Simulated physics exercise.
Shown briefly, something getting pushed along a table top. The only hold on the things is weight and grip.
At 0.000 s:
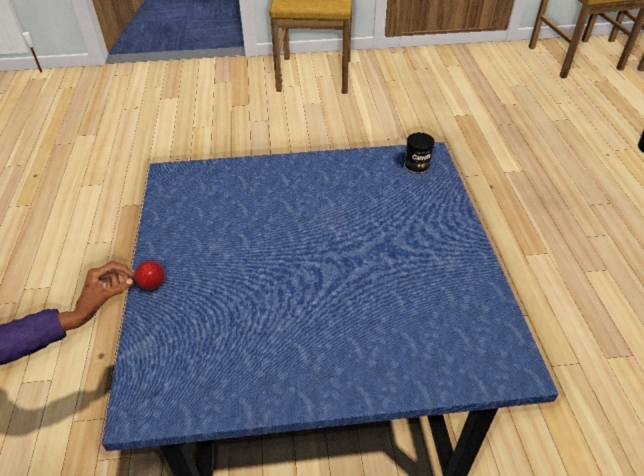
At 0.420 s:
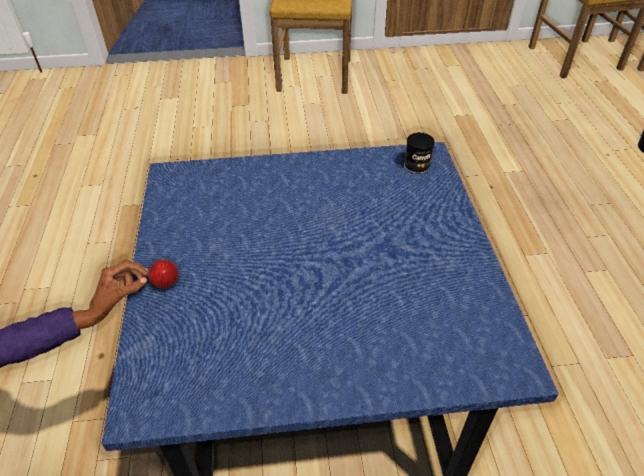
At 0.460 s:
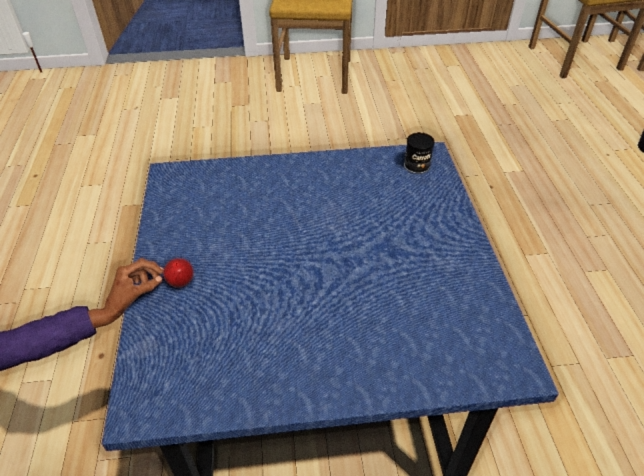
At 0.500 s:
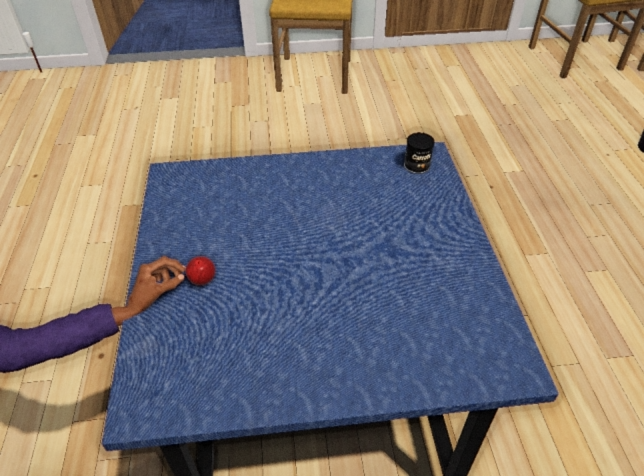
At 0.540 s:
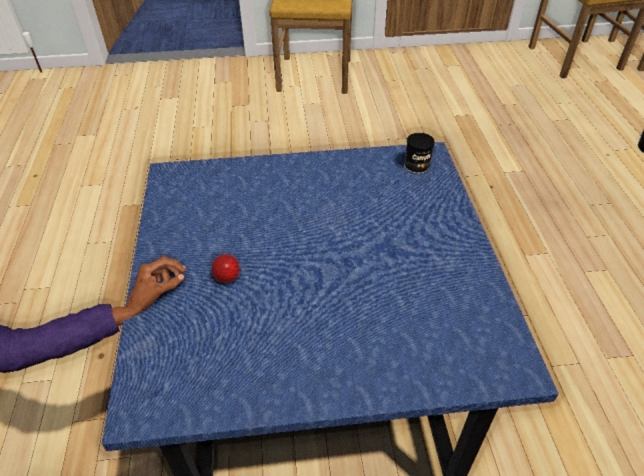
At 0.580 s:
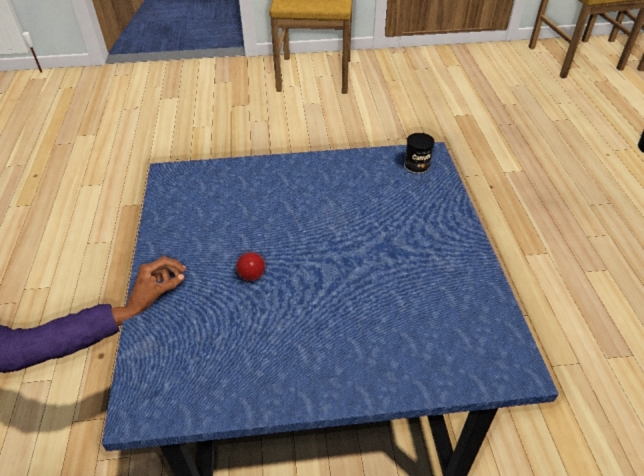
In a room with a light wooden plank floor, a still view looks down on a square blue table, with chairs beyond it. A small black can with a pale label sits near the far right corner, and a hand in a purple sleeve touches a round red apple at the left edge. The hand pushes the apple rightward, then stays still while the apple rolls on toward the middle.
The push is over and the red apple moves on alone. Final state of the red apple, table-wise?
It comes off the table.
After 0.78 s, red apple rolled well along near (367, 256).
After 1.08 s, red apple now off the table.
After 1.48 s, things are still on the move.
By the end (1.6 s), off the table, red apple.
